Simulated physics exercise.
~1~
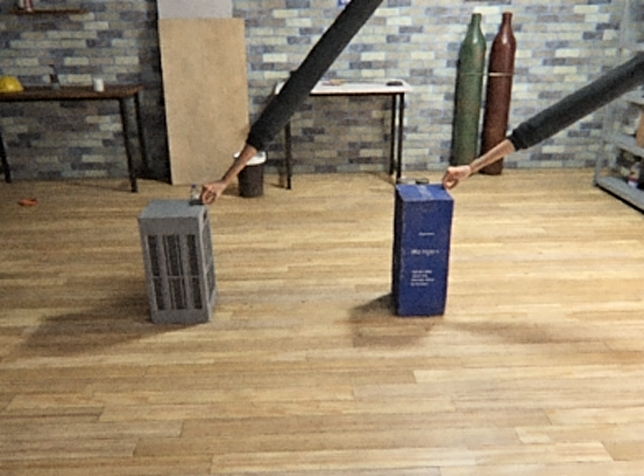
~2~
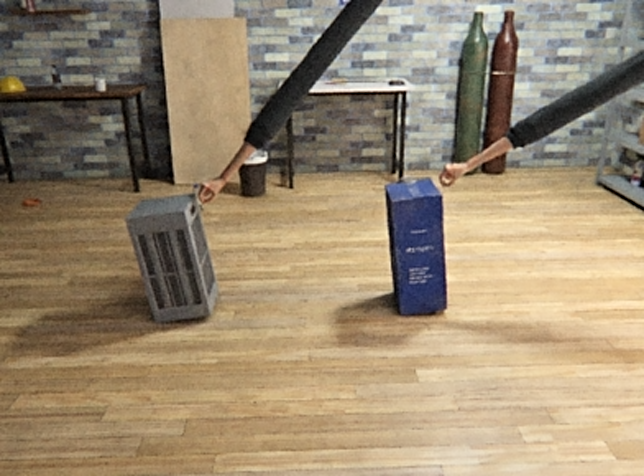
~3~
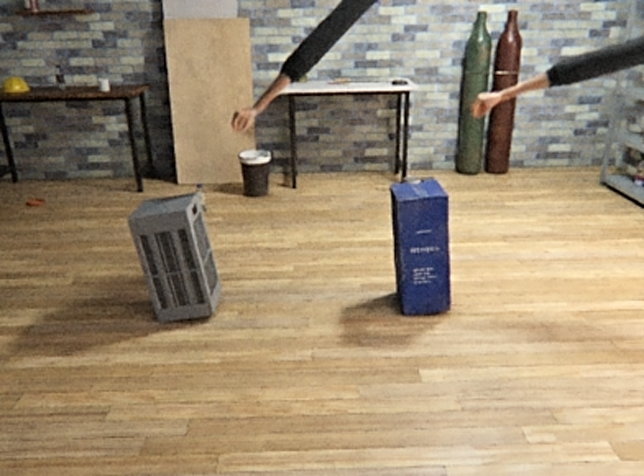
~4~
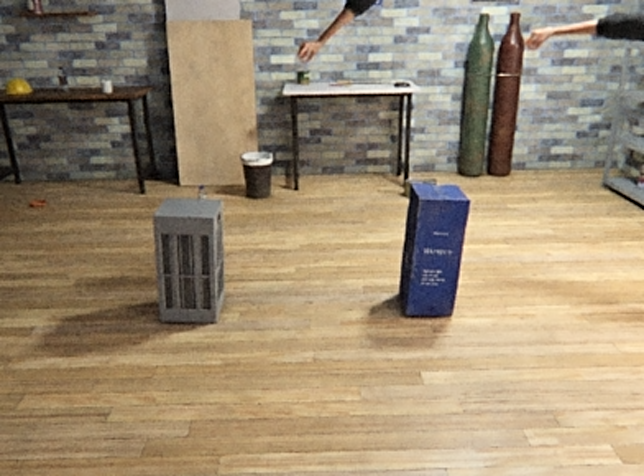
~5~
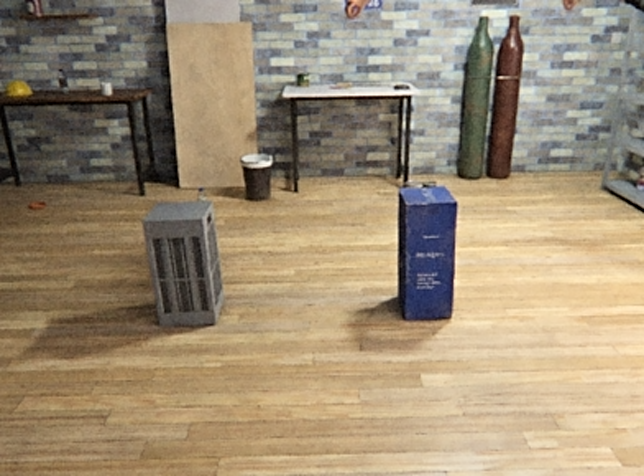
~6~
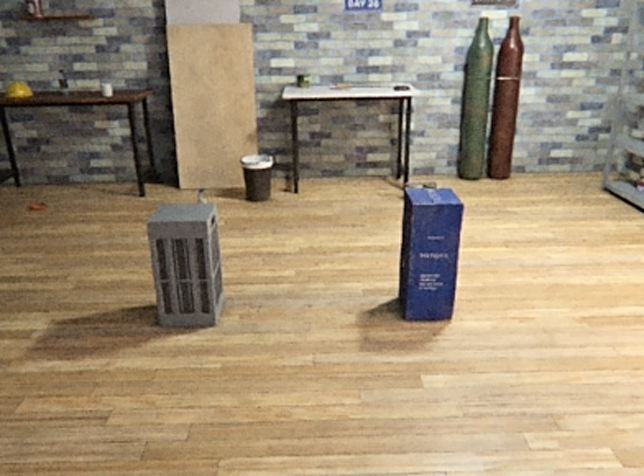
In the video, two hands tip a grey crate on the left and a tall blue box on the right, then let go and draw back as both rock and settle upright on the wooden floor.
